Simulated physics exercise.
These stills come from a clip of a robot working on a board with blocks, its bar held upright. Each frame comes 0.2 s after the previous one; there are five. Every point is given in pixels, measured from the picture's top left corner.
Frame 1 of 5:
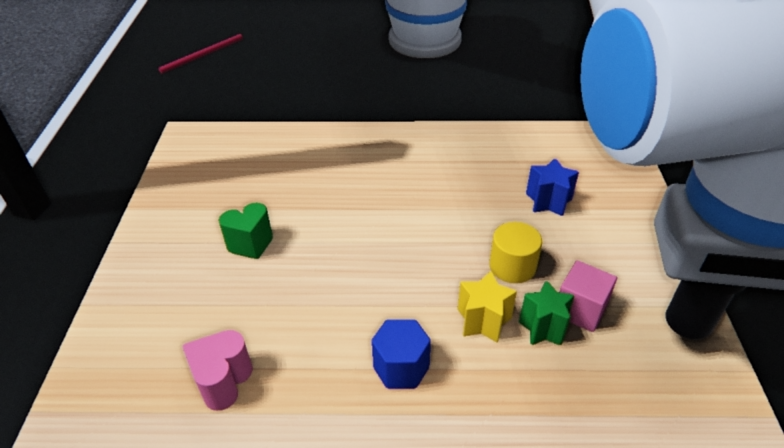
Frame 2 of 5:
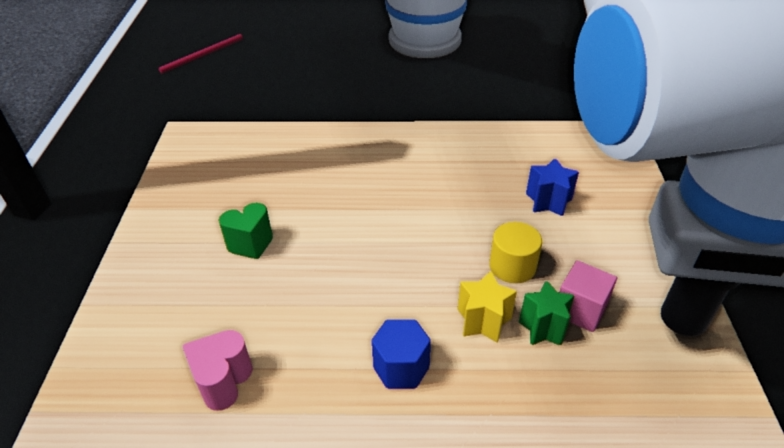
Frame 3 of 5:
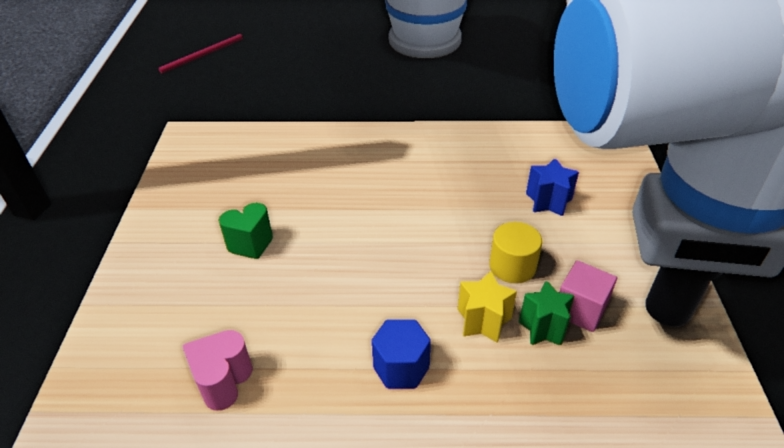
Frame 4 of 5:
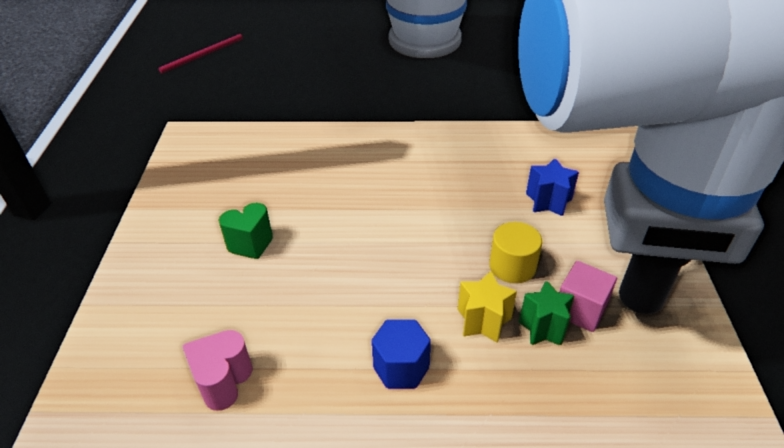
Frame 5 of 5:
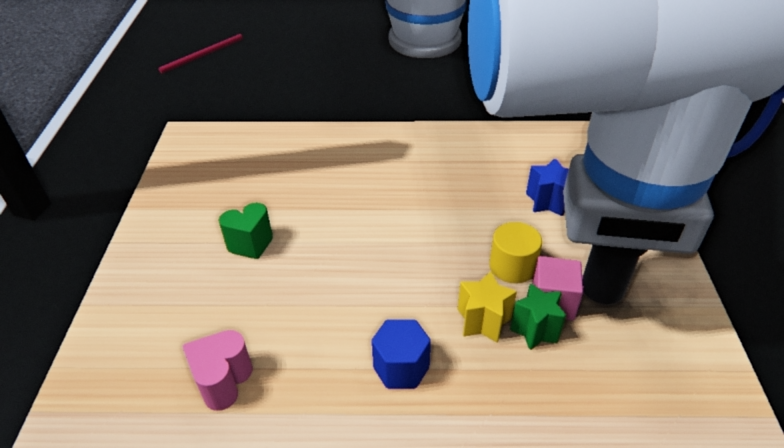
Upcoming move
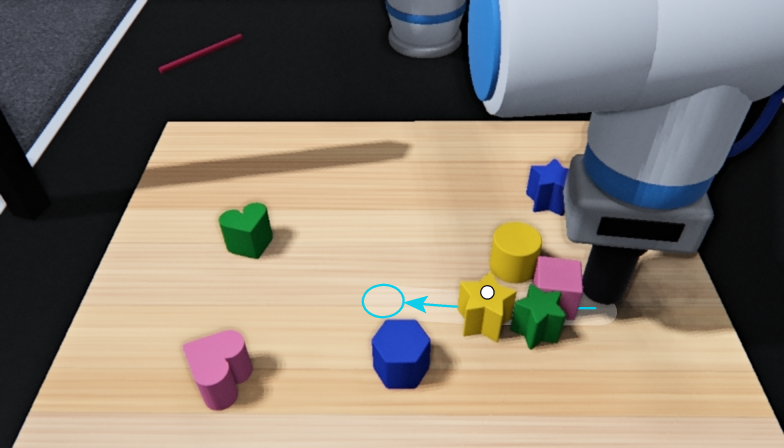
On a light wooden board scattered with colourful blocks, a robot arm with a dark tip moves in from the right while the blocks stay still. The tip then meets the pink block and pushes it left, and the green star beside it shifts slightly left too.
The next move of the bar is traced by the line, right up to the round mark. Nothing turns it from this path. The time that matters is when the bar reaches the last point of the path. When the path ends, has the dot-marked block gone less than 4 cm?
No, it doesn't check out.
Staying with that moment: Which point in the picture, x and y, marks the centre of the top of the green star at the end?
The middle of its top is at (511, 313).
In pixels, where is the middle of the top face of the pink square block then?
That would be at about pixel (442, 245).
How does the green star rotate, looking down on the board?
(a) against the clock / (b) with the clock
a
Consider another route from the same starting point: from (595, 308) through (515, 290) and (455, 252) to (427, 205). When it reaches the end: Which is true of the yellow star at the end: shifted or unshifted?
Here the yellow star moves off its spot.
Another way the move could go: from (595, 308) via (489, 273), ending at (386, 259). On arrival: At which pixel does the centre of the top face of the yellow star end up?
I'd place it at (463, 302), taking the centre of its top.
Path on the board, from (595, 308) via (524, 308) and (453, 306), ending at (383, 301); the dot is on the yellow star.
The first path, step by step. One third of the way, bar (528, 290); yellow star (472, 295), turned 20° anticlockwise; yellow disc (511, 234); green star (519, 312), turned 55° anticlockwise; pink square block (490, 263), turned 20° clockwise.
Two thirds of the way, bar (454, 288); yellow star (442, 309), turned 30° anticlockwise; yellow disc (511, 234); green star (511, 313), turned 100° anticlockwise; pink square block (445, 247), turned 75° clockwise.
At the end, bar (383, 282); yellow star (432, 307), turned 65° anticlockwise; yellow disc (511, 234); green star (511, 313), turned 100° anticlockwise; pink square block (442, 245), turned 85° clockwise.
